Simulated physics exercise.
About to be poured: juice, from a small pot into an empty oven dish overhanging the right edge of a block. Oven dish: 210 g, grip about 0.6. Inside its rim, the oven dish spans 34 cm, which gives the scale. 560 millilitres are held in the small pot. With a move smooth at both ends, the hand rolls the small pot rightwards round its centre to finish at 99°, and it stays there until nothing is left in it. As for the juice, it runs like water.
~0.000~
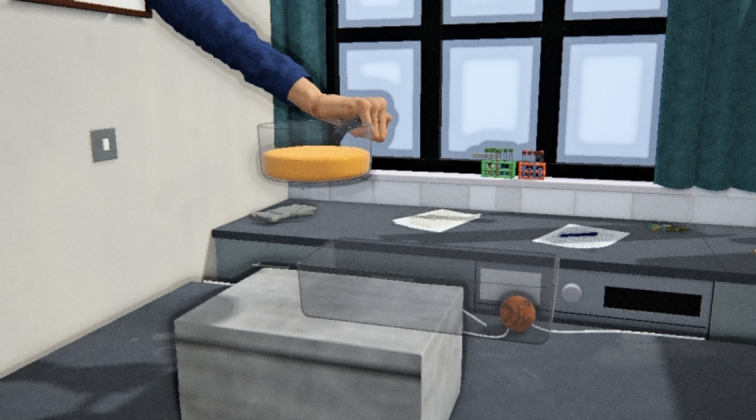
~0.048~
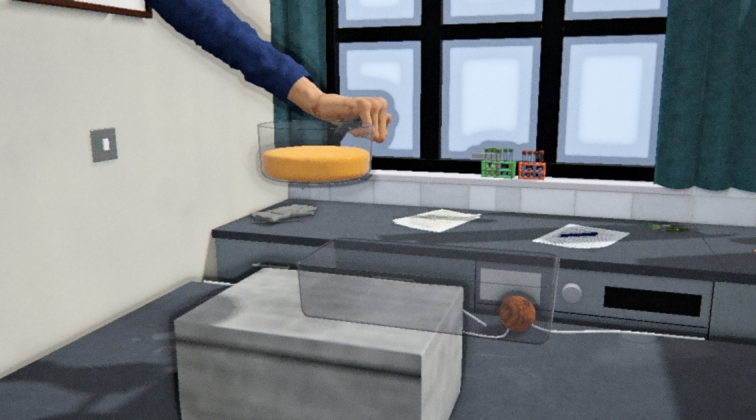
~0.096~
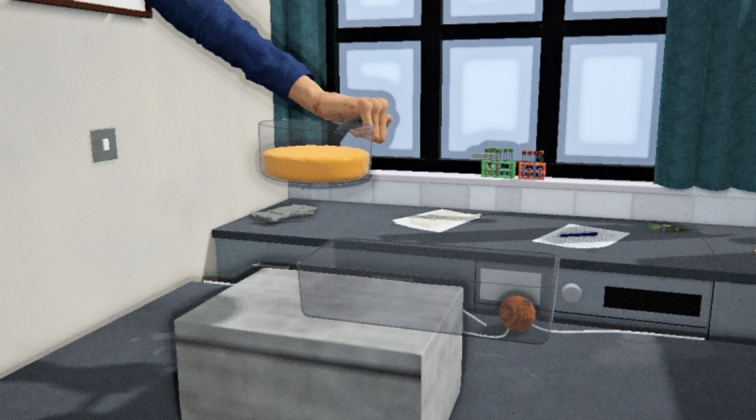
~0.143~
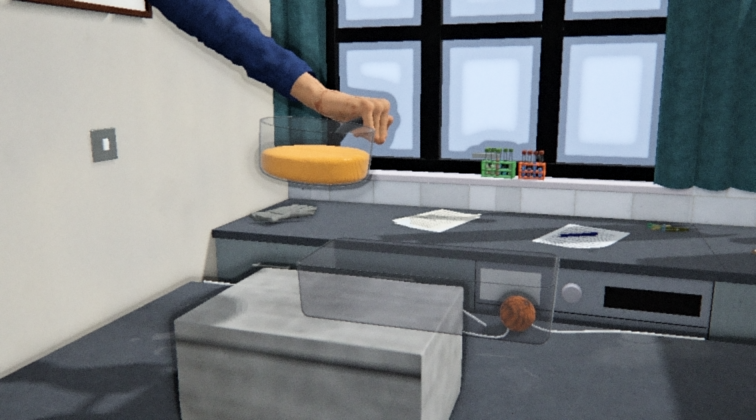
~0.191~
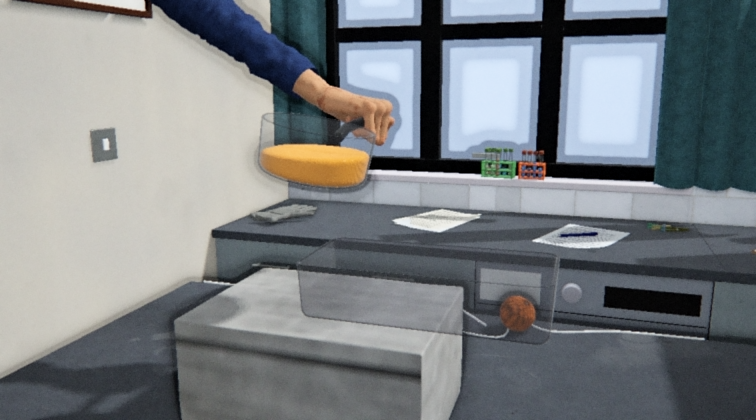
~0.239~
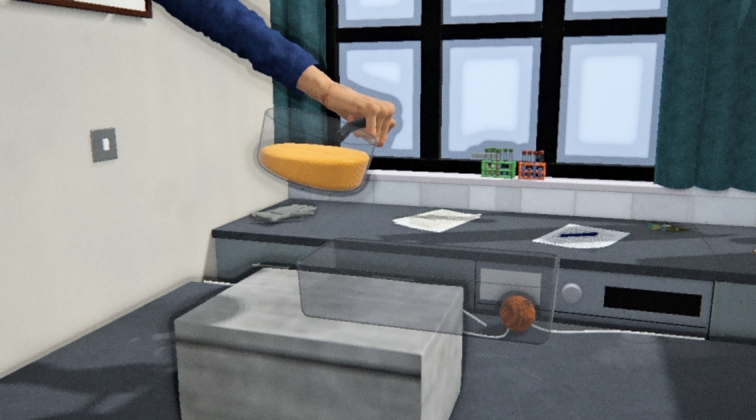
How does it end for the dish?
The dish falls off.
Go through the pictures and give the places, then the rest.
In the first picture, tilt 0°; pouring edge (368, 127); surface from (270, 151) to (368, 154); the oven dish's rim runs from (317, 251) to (556, 271); the block's edge is at (421, 355).
In the second picture, tilt 1°; pouring edge (369, 128); surface from (270, 151) to (368, 154).
In the third picture, tilt 3°; pouring edge (370, 130); surface from (270, 150) to (368, 155).
In the fourth picture, tilt 7°; pouring edge (371, 134); surface from (270, 149) to (368, 155).
In the fifth picture, tilt 11°; pouring edge (372, 139); surface from (270, 148) to (368, 156).
In the sixth picture, tilt 17°; pouring edge (373, 145); surface from (269, 146) to (368, 157).
Then, 0.58 s in, the tilt is 74° and 55 per cent is still to pour; the oven dish lies level with 6 per cent in it.
Then, 0.83 s in, the tilt is 98° and 15 per cent is still to pour; the oven dish lies level with 70 per cent in it.
Then, 1.09 s in, the tilt is 99° and 2 per cent is still to pour; the oven dish lies level with 93 per cent in it.
Then, 1.37 s in, the tilt is 99° and 0 per cent is still to pour; the oven dish lies level with 98 per cent in it.
Finally, the oven dish leans 180° with 0 per cent in it.
